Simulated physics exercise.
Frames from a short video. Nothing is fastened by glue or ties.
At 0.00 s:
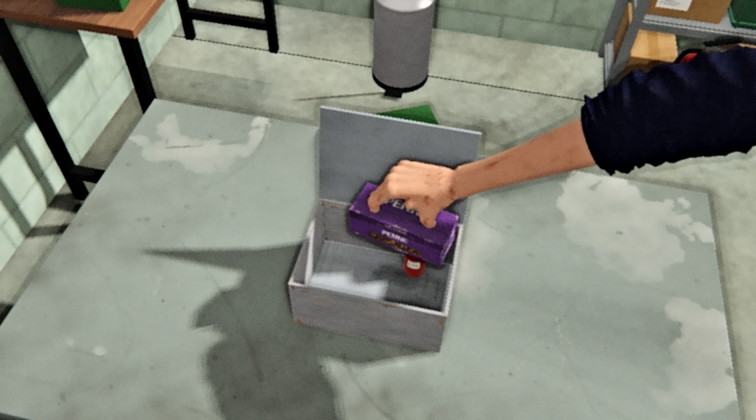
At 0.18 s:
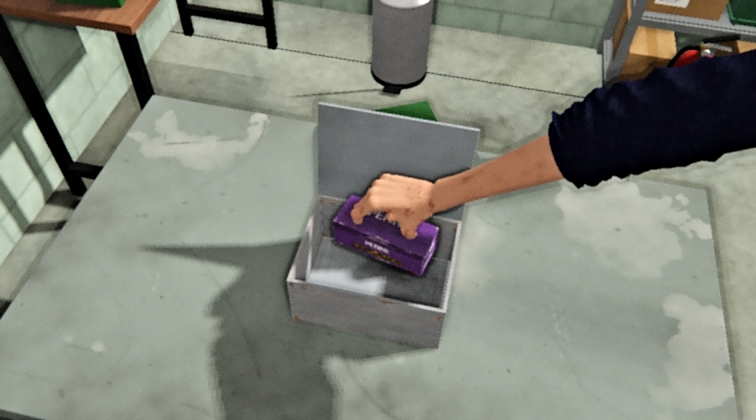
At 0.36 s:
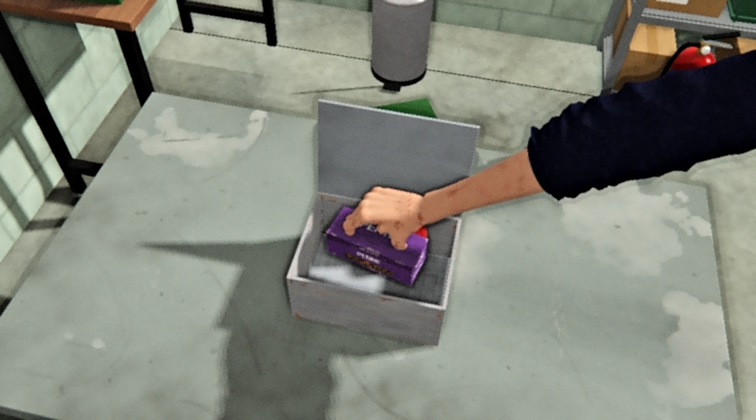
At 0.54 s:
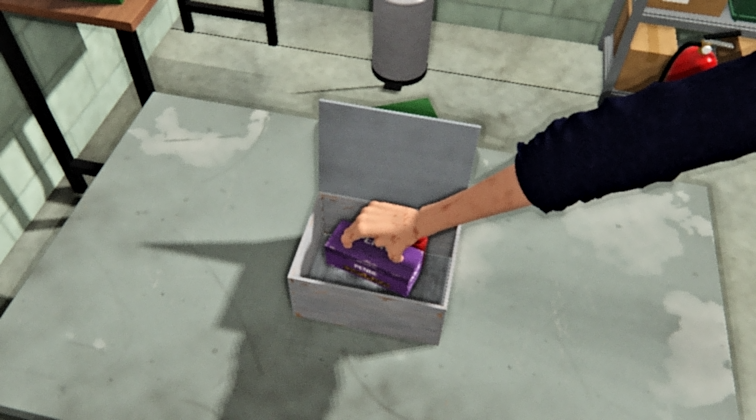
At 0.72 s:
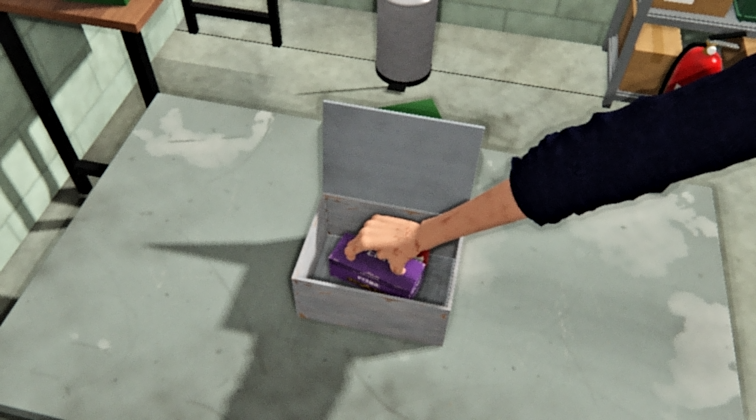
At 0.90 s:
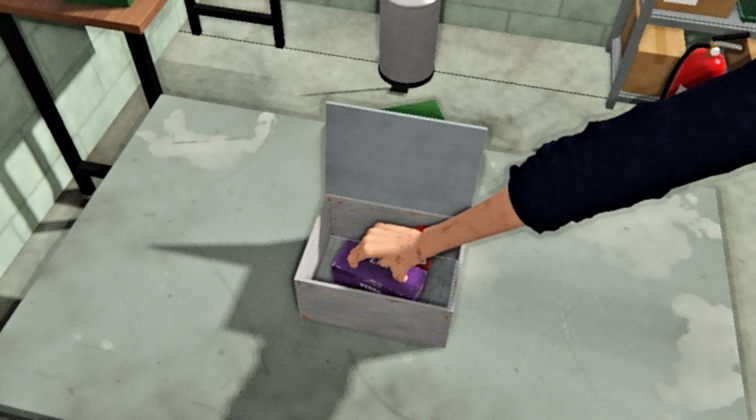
We see a hand in a dark sleeve holding a purple carton above an open grey box on a table, a small red object inside. The hand lowers the carton into the box and keeps its grip on it.
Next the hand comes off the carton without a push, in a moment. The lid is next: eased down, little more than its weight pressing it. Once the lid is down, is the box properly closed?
Yes, the box is closed.
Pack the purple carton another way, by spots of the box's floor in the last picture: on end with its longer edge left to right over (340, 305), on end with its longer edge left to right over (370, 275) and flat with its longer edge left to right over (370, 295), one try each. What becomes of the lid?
In the first case it will not close; in the second case it will not close; in the third case it sits on the rim.
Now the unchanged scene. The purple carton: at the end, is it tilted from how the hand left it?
Looking at the last picture, it is left as set.
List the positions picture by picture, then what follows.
Coming down; purple carton (403, 224), in the first picture.
Coming down; purple carton (386, 235), in the second picture.
Coming down; purple carton (377, 246), in the third picture.
Coming down; purple carton (374, 258), in the fourth picture.
Coming down; purple carton (377, 270), in the fifth picture.
Put in, still held; purple carton (379, 277), in the sixth picture.
By 2.30 s, lid 72° above the rim.
By 2.90 s, lid 31° above the rim.
When it is over (3.8 s), lid shut; both as before. End places, in pixels of the last picture, purple carton near (379, 277).
